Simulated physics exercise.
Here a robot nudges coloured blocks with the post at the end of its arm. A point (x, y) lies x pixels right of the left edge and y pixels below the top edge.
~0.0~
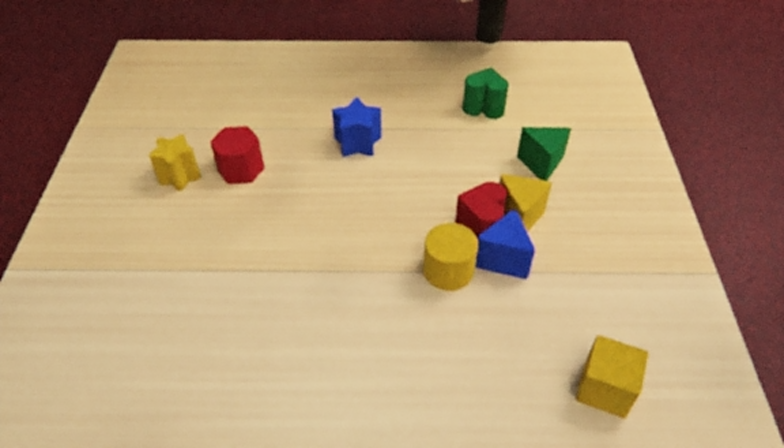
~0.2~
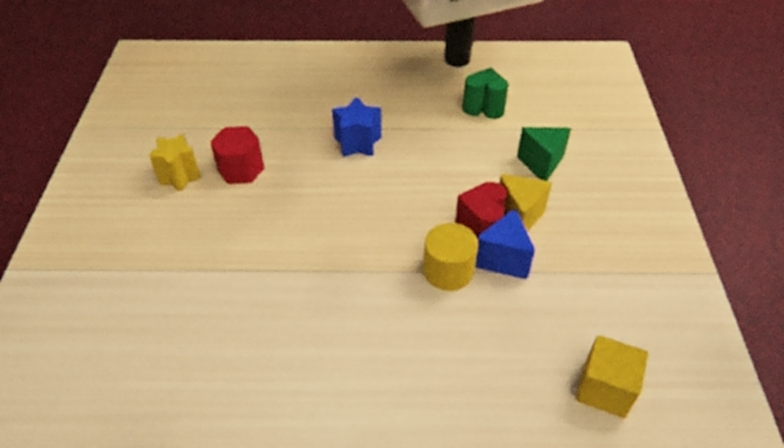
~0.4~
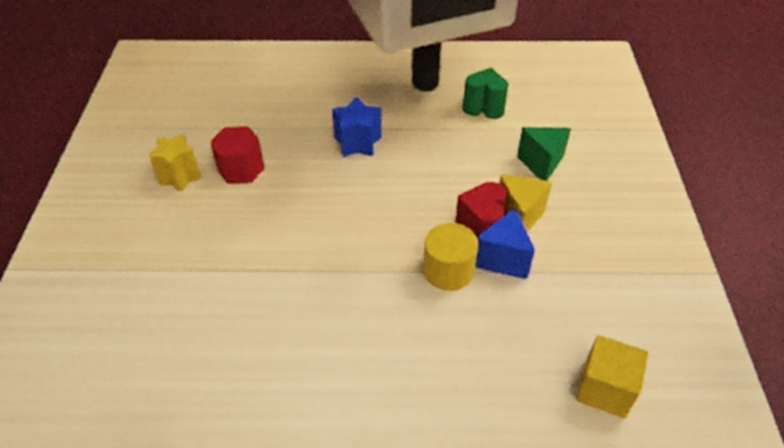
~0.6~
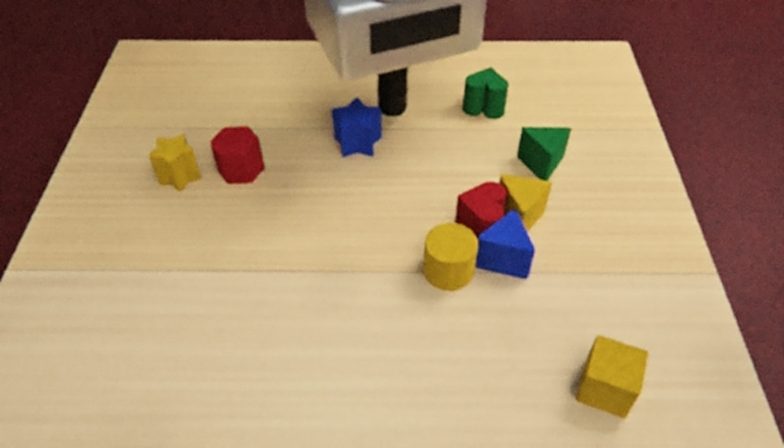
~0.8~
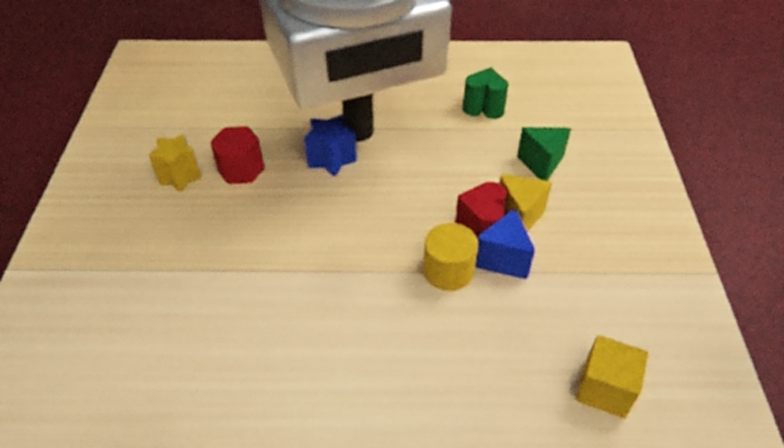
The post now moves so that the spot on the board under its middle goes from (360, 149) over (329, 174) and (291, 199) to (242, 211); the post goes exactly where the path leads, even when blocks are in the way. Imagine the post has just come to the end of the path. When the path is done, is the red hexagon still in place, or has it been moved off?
It shifts position.
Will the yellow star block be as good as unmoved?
My answer is yes.
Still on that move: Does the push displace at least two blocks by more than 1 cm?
Yes, that is how it ends up.
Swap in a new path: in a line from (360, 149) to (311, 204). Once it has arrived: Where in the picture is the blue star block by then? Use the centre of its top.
I predict (287, 154).
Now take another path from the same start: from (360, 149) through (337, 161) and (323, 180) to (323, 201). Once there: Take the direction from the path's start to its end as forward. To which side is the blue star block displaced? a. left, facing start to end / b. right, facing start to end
b.
What follows on the original path. One third of the way, post at (326, 160); blue star block at (290, 151), turned 15° clockwise.
Two thirds of the way, post at (287, 184); blue star block at (251, 164), turned 45° clockwise.
At the end, post at (238, 196); yellow star block unmoved; red hexagon at (218, 135), turned 40° clockwise; blue star block at (207, 164), turned 80° clockwise.
